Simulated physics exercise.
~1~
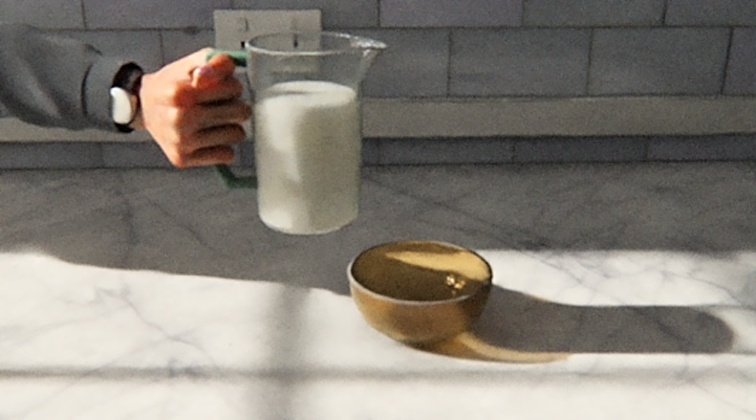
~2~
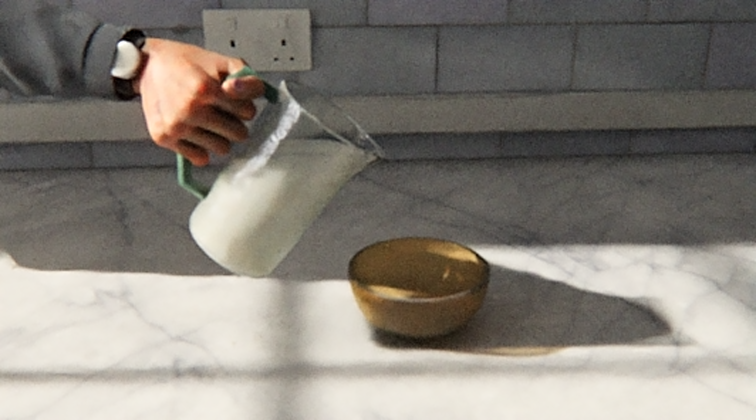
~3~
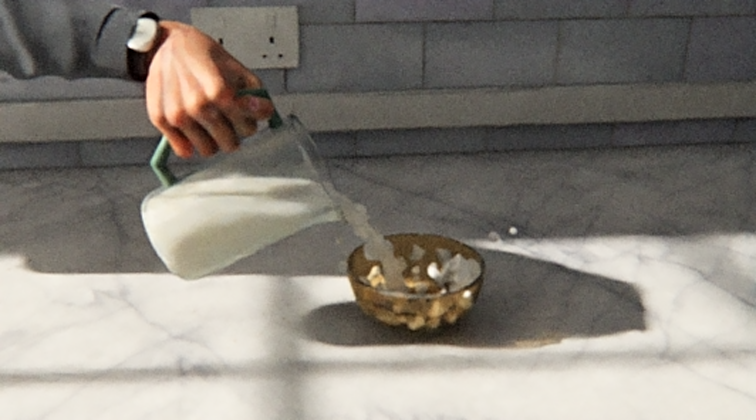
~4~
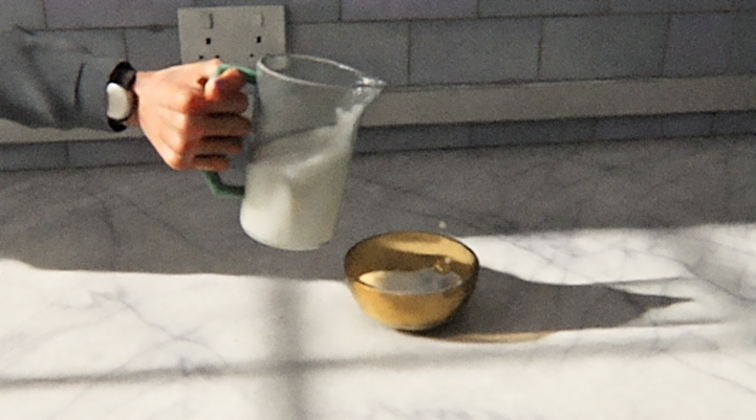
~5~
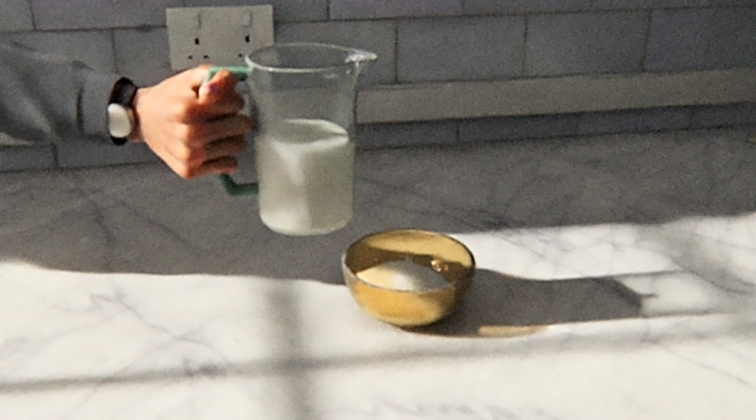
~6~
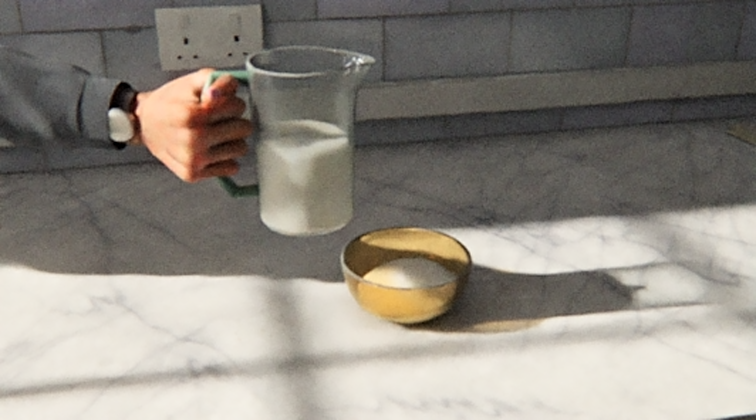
A hand tips a glass pitcher of milk into a small bowl, then straightens it.
